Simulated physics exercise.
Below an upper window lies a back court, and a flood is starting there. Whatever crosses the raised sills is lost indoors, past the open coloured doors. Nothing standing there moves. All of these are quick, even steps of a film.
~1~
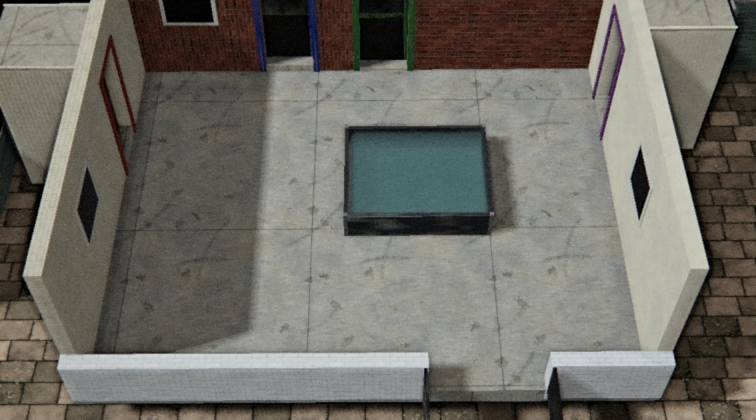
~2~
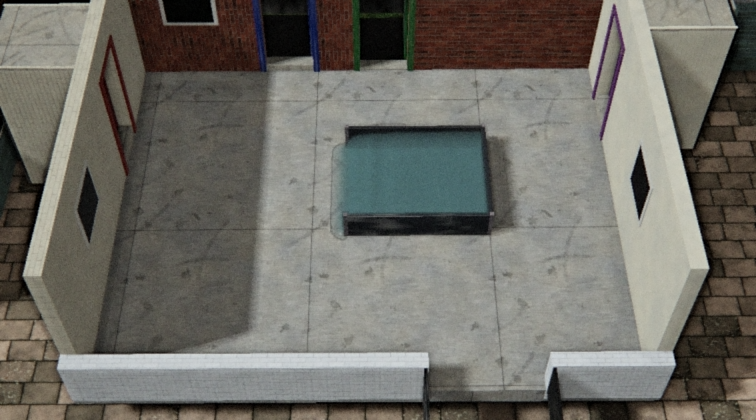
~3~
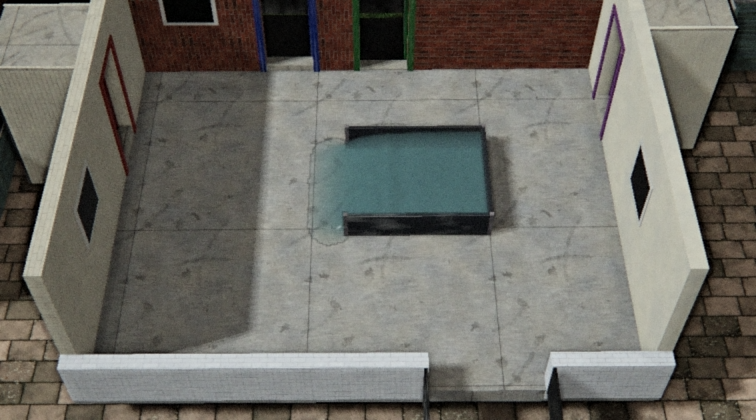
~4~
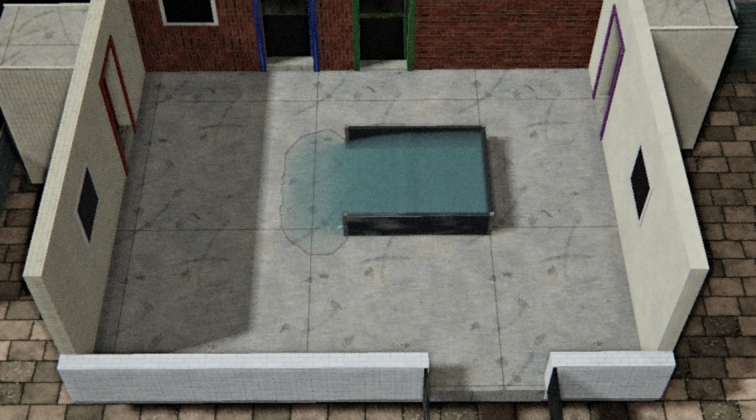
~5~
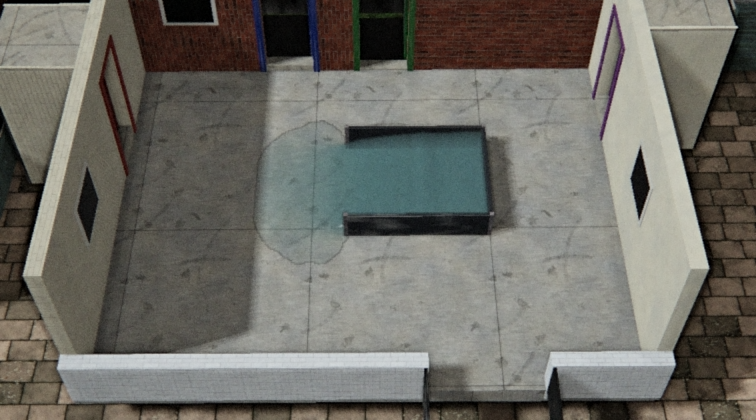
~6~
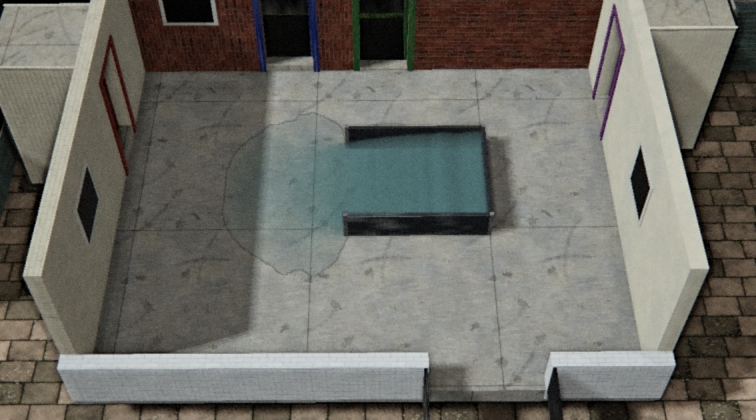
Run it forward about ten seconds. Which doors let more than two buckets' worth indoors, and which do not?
In the end the red door is going to allow two buckets or less; the green door is going to allow two buckets or less; the purple door is going to allow two buckets or less; the blue door is going to allow two buckets or less.
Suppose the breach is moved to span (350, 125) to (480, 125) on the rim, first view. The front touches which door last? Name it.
The door marked red.
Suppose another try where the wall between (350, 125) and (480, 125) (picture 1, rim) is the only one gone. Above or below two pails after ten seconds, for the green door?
The green door crosses the line.
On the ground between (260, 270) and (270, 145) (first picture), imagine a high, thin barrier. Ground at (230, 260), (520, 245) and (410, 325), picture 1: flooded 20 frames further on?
As listed: No water, clear, covered.
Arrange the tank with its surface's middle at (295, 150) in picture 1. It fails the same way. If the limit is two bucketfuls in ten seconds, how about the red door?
As far as I can tell, red gets swamped.
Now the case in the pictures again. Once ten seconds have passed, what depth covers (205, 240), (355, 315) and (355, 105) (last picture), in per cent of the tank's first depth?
Readings in order: Around 12, 8 and 8 %.
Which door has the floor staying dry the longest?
The purple one.
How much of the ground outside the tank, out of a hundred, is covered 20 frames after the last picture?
Around 40 percent of it.
A moment on, water covers 25 % of the floor; the red door not reached, the green door not reached, the purple door not reached, the blue door not reached.
Next, water covers 35 % of the floor; the red door wet at the sill, nothing in, the green door not reached, the purple door not reached, the blue door not reached.
Then, water covers 40 % of the floor; the red door wet at the sill, nothing in, the green door not reached, the purple door not reached, the blue door wet at the sill, nothing in.
Later, water covers 50 % of the floor; the red door wet at the sill, nothing in, the green door wet at the sill, nothing in, the purple door not reached, the blue door wet at the sill, nothing in.
In the end, water covers 85 % of the floor; the red door wet at the sill, nothing in, the green door wet at the sill, nothing in, the purple door wet at the sill, nothing in, the blue door wet at the sill, nothing in.
